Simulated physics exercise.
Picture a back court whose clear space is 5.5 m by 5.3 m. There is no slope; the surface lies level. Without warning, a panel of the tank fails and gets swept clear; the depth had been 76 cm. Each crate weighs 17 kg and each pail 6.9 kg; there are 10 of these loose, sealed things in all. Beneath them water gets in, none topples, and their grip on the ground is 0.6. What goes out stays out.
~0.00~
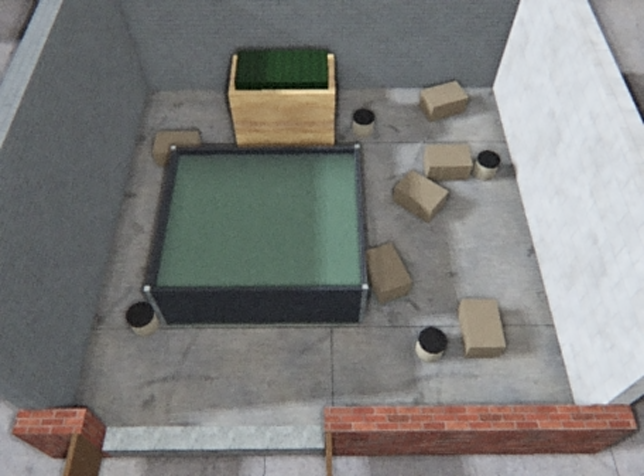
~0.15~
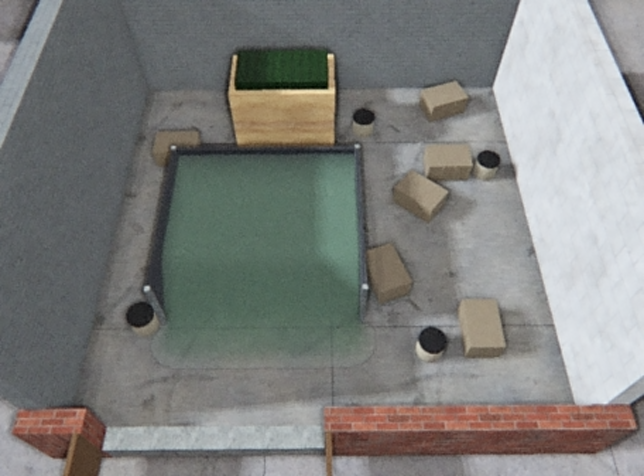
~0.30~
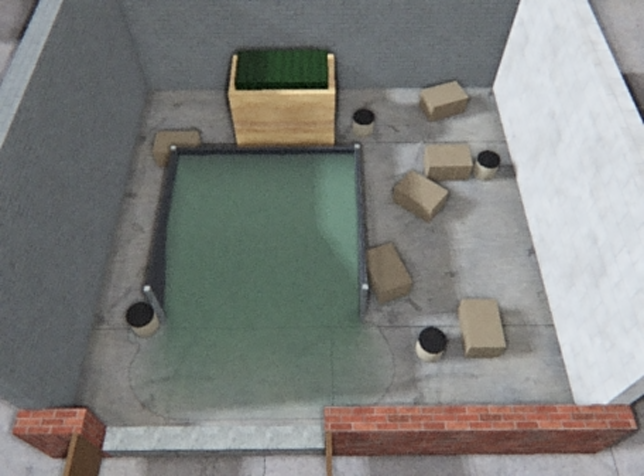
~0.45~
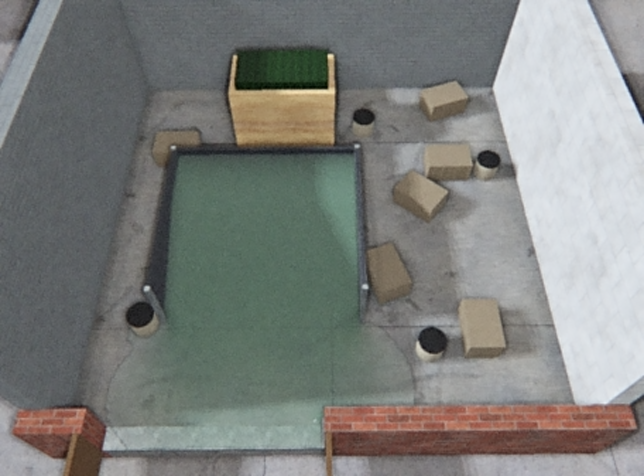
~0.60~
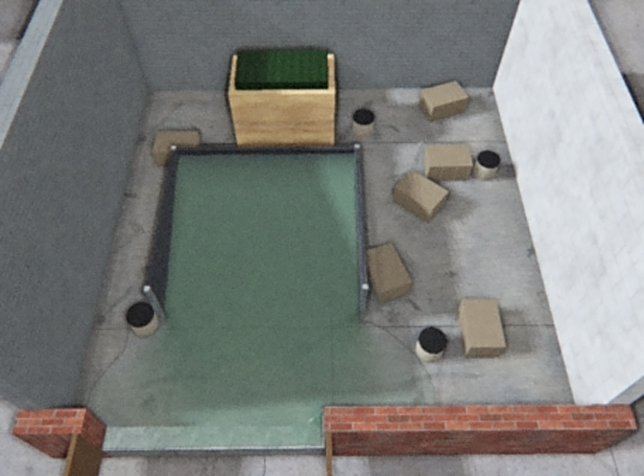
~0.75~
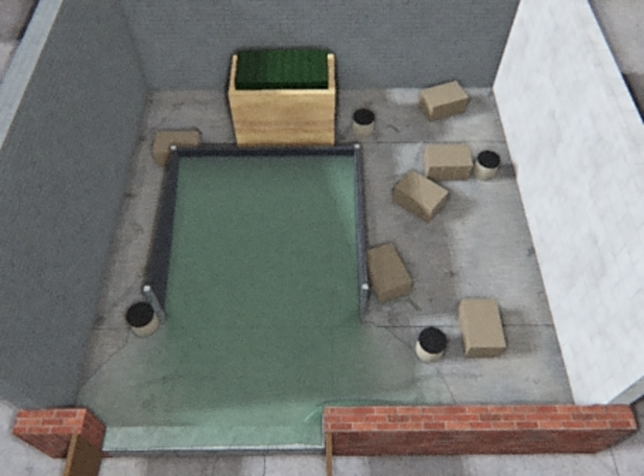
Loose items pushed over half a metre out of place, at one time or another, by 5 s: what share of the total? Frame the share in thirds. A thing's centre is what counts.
Seems to me it will not amount to a third.
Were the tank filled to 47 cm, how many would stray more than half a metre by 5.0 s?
So the tally would be 0.
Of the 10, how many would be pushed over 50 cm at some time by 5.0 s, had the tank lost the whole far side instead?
Count: 8.
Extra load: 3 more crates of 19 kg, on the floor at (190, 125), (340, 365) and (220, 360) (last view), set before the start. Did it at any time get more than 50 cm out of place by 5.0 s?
Order as listed: Inside half a metre / beyond half a metre / beyond half a metre.
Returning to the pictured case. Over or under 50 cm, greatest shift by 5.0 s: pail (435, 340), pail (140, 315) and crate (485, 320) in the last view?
In that order: Short of it, less, past it.
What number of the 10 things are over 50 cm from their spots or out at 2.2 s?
The answer is 0.
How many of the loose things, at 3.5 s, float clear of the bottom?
I'd say 0 of them.
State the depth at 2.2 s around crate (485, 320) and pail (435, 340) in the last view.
Some 4 cm at the first, some 4 cm at the second.
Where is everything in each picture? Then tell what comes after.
The first picture shows a crate at (422, 189), on the bottom; a crate at (484, 322) rests on the ground; water covers 4.6 m2; 0 of 10 have shifted.
The second picture shows a crate at (422, 189) rests on the ground; a crate at (484, 322) rests on the ground; water covers 6.0 m2; 0 of 10 have shifted.
The third picture shows a crate at (422, 189), on the bottom; a crate at (484, 322) rests on the ground; 7.7 m2 under water; 0 of 10 have shifted.
The fourth picture shows a crate at (422, 189) rests on the ground; a crate at (484, 322), on the bottom; 9.0 m2 under water; 0 of 10 have shifted.
The fifth picture shows a crate at (422, 189), on the bottom; a crate at (484, 322) rests on the ground; 9.4 m2 under water; 0 of 10 have shifted.
The sixth picture shows a crate at (422, 189) rests on the ground; a crate at (484, 322) rests on the ground; water covers 9.6 m2; 0 of 10 have shifted.
After 1.1 s 0 of 10 are over 50 cm from their spots; 0 afloat.
After 2.2 s 0 of 10 are over 50 cm from their spots; 0 afloat.
After 3.5 s 1 of 10 are over 50 cm from their spots; 0 afloat.
After 5.0 s 3 of 10 are over 50 cm from their spots, and 3 have been at some point; 1 afloat.
